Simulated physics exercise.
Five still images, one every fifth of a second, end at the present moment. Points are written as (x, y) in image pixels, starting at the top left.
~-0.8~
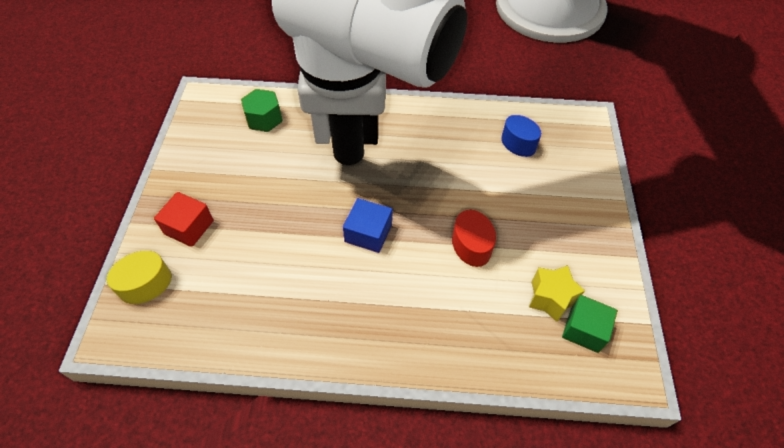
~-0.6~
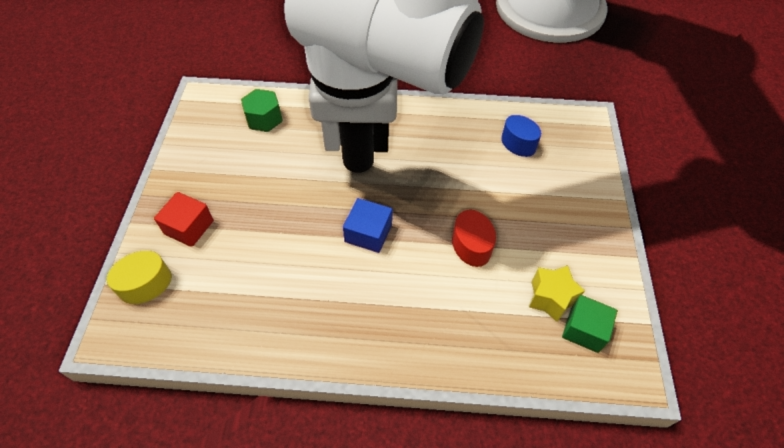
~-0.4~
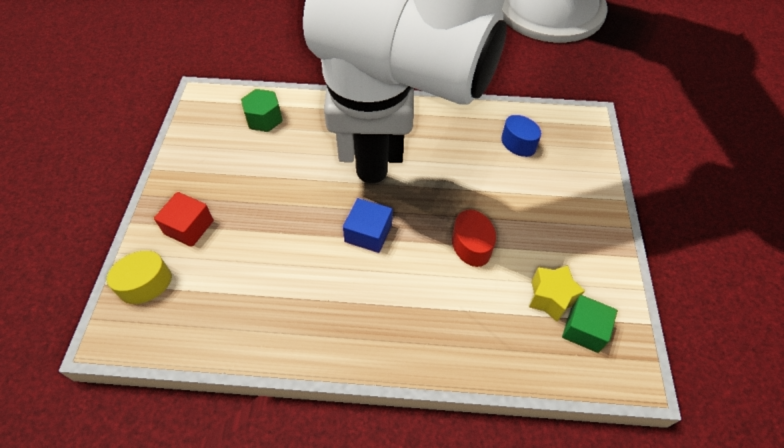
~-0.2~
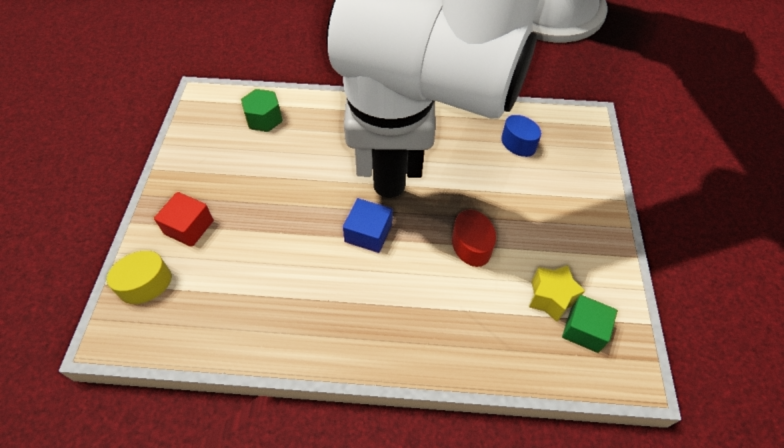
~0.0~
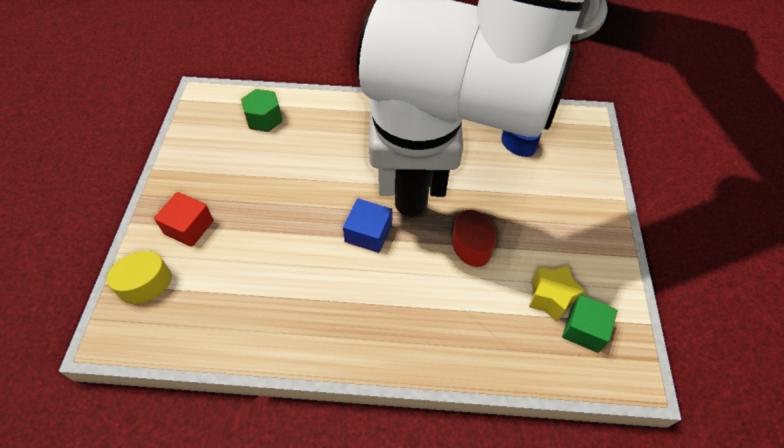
On a wooden board, a robot arm moves right and nearer between still coloured blocks.
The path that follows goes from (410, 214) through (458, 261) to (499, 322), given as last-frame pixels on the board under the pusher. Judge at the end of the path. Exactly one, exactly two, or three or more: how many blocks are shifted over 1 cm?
My count: 1.
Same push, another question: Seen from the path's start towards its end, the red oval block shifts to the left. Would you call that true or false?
The statement is correct.
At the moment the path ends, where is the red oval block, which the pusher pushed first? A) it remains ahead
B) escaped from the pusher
The correct letter is B.
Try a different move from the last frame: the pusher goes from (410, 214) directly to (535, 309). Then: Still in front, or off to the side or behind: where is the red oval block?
My answer is that the red oval block has slipped off.
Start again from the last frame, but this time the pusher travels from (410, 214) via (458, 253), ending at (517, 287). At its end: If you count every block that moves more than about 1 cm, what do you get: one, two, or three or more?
There will be one block that moves more than 1 cm.
The first path, step by step. One third of the way, pusher at (444, 235); red oval block at (484, 233).
Two thirds of the way, pusher at (476, 272); red oval block at (500, 239), turned 25° anticlockwise.
At the end, pusher at (503, 314); blue square still; red oval block at (500, 239), turned 25° anticlockwise.
